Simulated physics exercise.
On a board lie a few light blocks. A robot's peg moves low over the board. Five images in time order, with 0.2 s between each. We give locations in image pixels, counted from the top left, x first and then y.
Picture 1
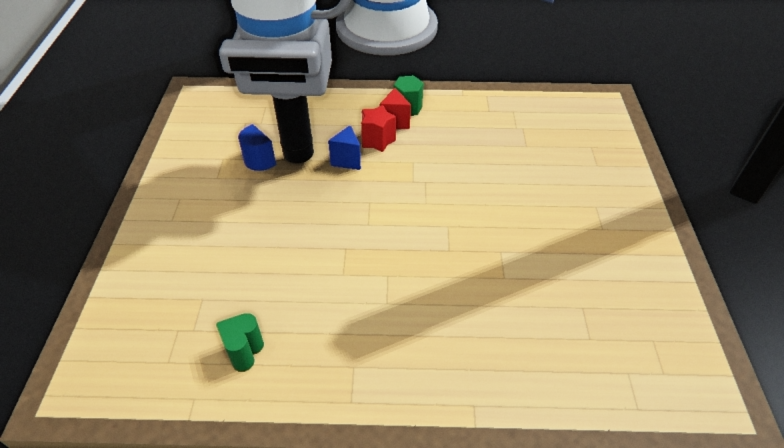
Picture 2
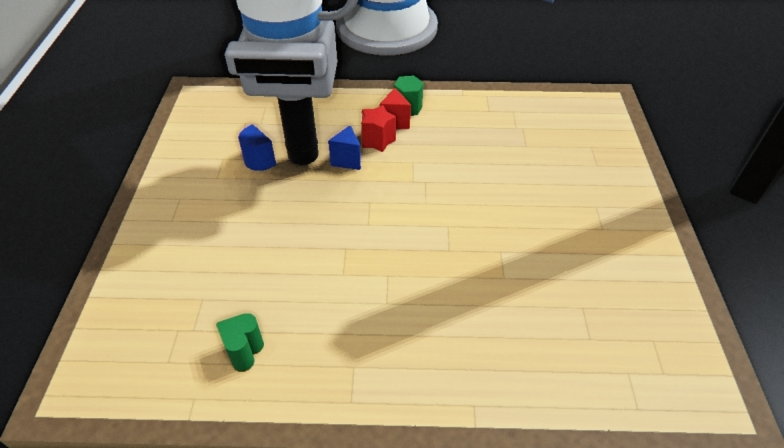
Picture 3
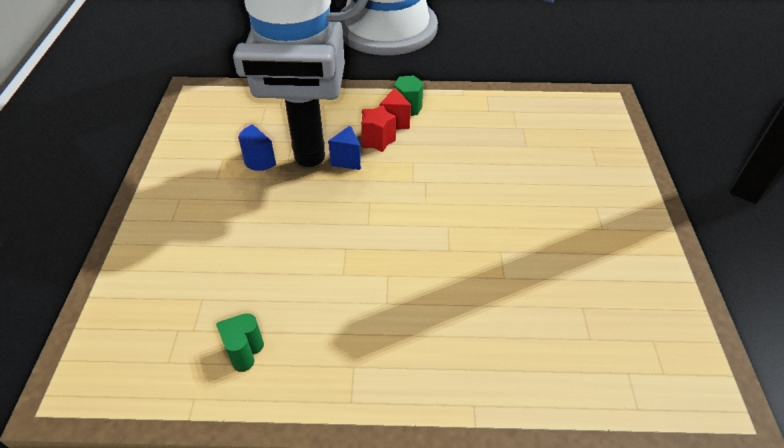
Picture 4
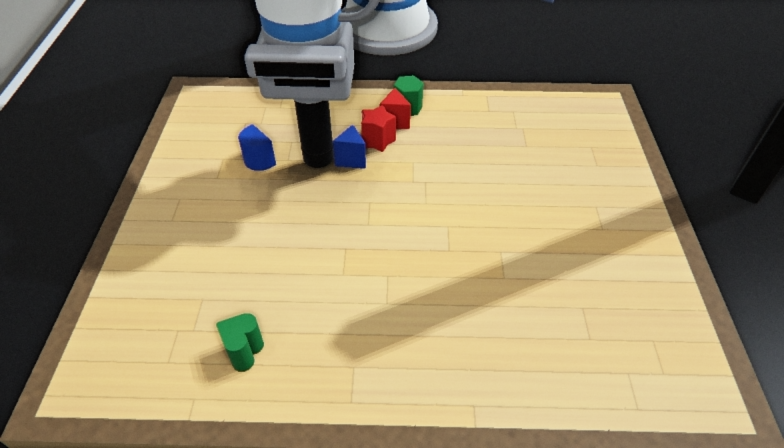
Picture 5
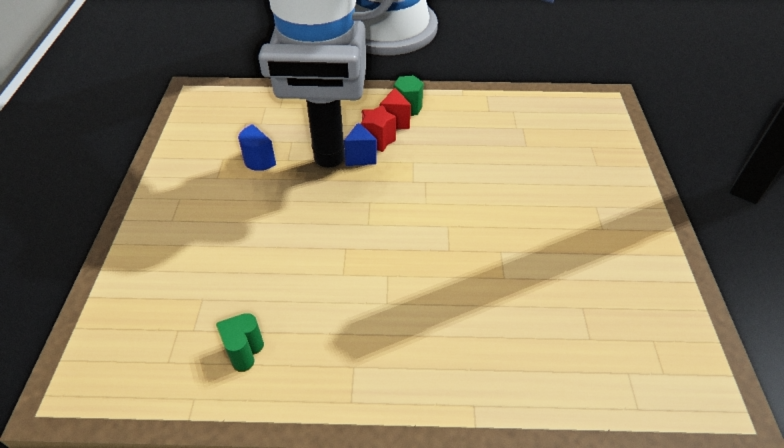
A robot's black peg slides a short way right, low over a pale wooden board seen from above at an angle by a still camera. Left of the peg sits a blue block, with a blue triangular block, two red blocks and a green one to its right, and a green block near the lower left. The peg meets the blue triangular block and pushes it slightly right, toward the red star-shaped block, while the others stay still.
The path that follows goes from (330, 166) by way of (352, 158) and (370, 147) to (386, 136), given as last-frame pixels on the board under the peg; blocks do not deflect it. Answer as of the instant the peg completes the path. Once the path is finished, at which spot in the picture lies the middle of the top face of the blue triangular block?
It should be at (395, 130) by then.
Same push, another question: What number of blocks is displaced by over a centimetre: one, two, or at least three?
Total: Three-plus.
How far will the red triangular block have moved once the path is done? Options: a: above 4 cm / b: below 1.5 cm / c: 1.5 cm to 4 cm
Letter c.
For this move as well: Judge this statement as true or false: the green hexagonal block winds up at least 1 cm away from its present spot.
My answer: True.
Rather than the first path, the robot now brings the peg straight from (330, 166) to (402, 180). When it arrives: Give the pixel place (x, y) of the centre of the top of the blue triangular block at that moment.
The middle of its upper face should be somewhere near (387, 134).
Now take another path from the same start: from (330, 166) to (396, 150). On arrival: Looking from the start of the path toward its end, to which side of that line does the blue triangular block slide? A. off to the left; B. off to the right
My answer is option B.
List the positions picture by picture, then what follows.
Peg's lower end at (299, 154); blue triangular block at (346, 136); red star-shaped block at (377, 115); red triangular block at (395, 98); green hexagonal block at (409, 83), in the first frame.
Peg at (303, 156); blocks still, in the second frame.
Peg at (310, 158); blocks still, in the third frame.
Peg at (319, 159); blue triangular block at (350, 136), in the fourth frame.
Peg at (329, 158); blue triangular block at (360, 133); red star-shaped block at (377, 115); red triangular block at (395, 98); green hexagonal block at (409, 83), in the fifth frame.
The first path, step by step. Halfway along, peg at (361, 144); blue triangular block at (386, 131), turned 20° anticlockwise; red star-shaped block at (384, 111); red triangular block at (396, 94); green hexagonal block at (411, 81).
At the end, peg at (386, 128); blue triangular block at (395, 130), turned 15° clockwise; red star-shaped block at (412, 102), turned 35° clockwise; red triangular block at (398, 86), turned 15° anticlockwise; green hexagonal block at (416, 77), turned 15° clockwise.
